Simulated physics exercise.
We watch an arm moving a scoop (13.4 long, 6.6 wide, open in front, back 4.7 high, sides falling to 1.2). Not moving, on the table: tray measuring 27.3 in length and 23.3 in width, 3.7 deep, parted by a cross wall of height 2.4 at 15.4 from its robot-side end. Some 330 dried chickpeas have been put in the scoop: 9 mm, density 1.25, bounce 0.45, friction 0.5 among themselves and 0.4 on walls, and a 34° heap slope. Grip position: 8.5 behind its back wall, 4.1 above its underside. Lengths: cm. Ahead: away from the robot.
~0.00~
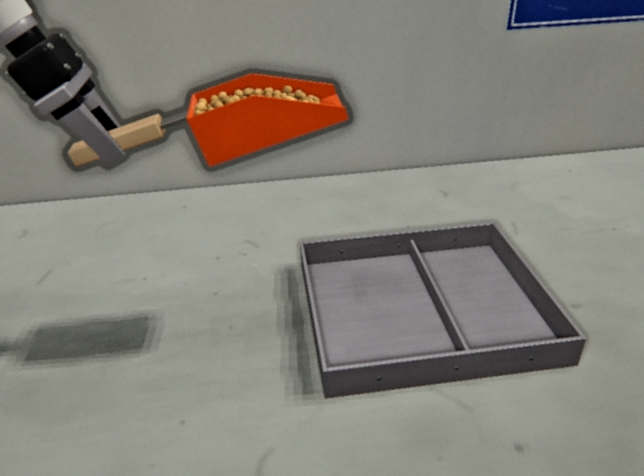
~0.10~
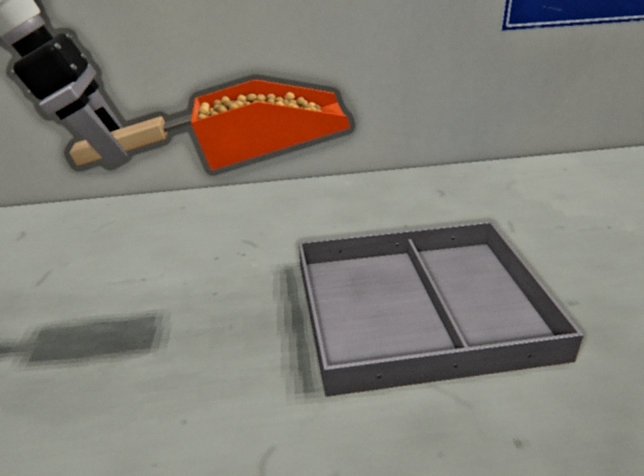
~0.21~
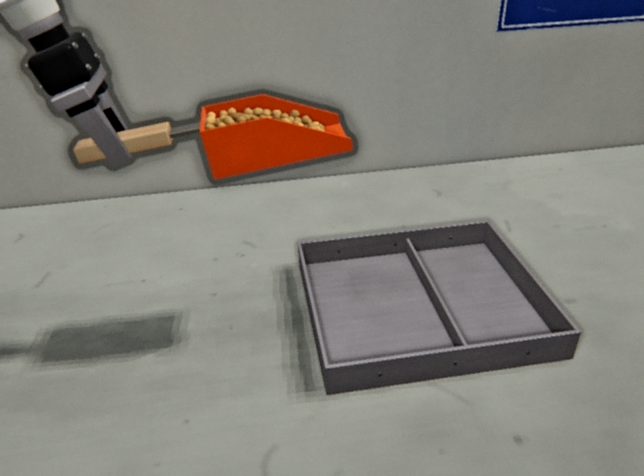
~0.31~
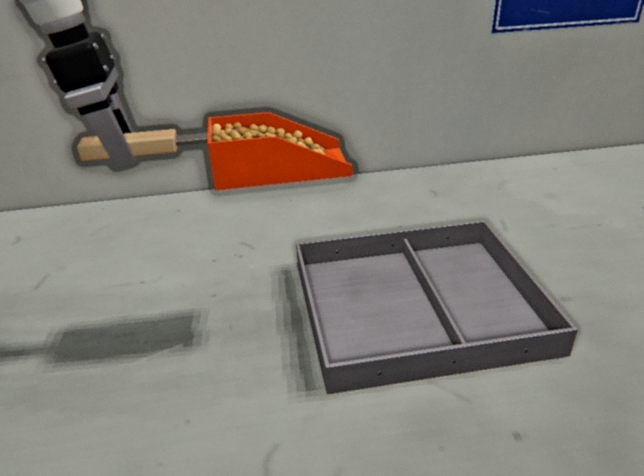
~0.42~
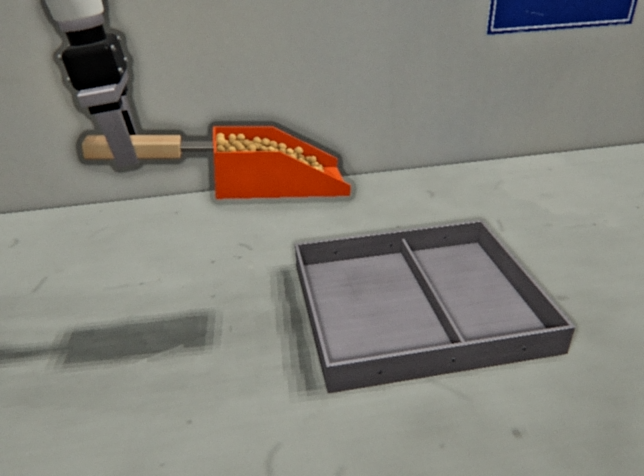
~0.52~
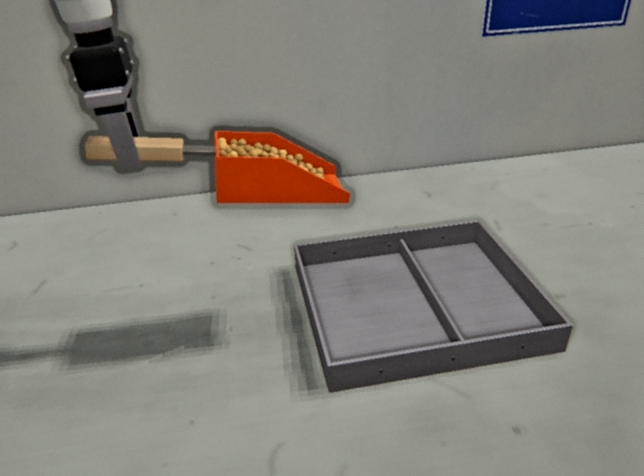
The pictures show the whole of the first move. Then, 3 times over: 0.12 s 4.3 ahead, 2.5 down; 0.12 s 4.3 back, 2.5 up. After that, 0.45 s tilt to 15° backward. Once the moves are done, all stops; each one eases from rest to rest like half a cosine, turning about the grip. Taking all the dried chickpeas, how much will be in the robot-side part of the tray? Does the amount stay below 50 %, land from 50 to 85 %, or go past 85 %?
It lands from 50 to 85 %.
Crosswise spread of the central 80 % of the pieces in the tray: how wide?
Near 14 cm across.
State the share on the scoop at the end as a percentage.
I'd estimate close to 20 percent finishes there.
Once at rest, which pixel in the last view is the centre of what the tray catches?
(406, 303).
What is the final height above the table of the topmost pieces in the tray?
Roughly 2.0 cm.
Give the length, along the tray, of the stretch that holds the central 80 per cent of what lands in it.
Length: Close to 18 cm.
By 0.99 s, tilted 8° forward, highest piece 22 above the table; 124 on the scoop, 81 in the robot-side part, 43 in the far-side part, 80 in flight or on a rim.
By 1.46 s, tilted 3° backward, highest piece 24 above the table; 202 in the robot-side part, 72 on the scoop, 53 in the far-side part, 1 in flight or on a rim.
By 1.89 s, tilted 15° backward, highest piece 27 above the table; 203 in the robot-side part, 72 on the scoop, 53 in the far-side part.
By 2.94 s, tilted 15° backward, highest piece 27 above the table; 203 in the robot-side part, 72 on the scoop, 53 in the far-side part.
Final count, 203 in the robot-side part, 72 on the scoop, 53 in the far-side part. That is 62 % in the robot-side part of the tray.
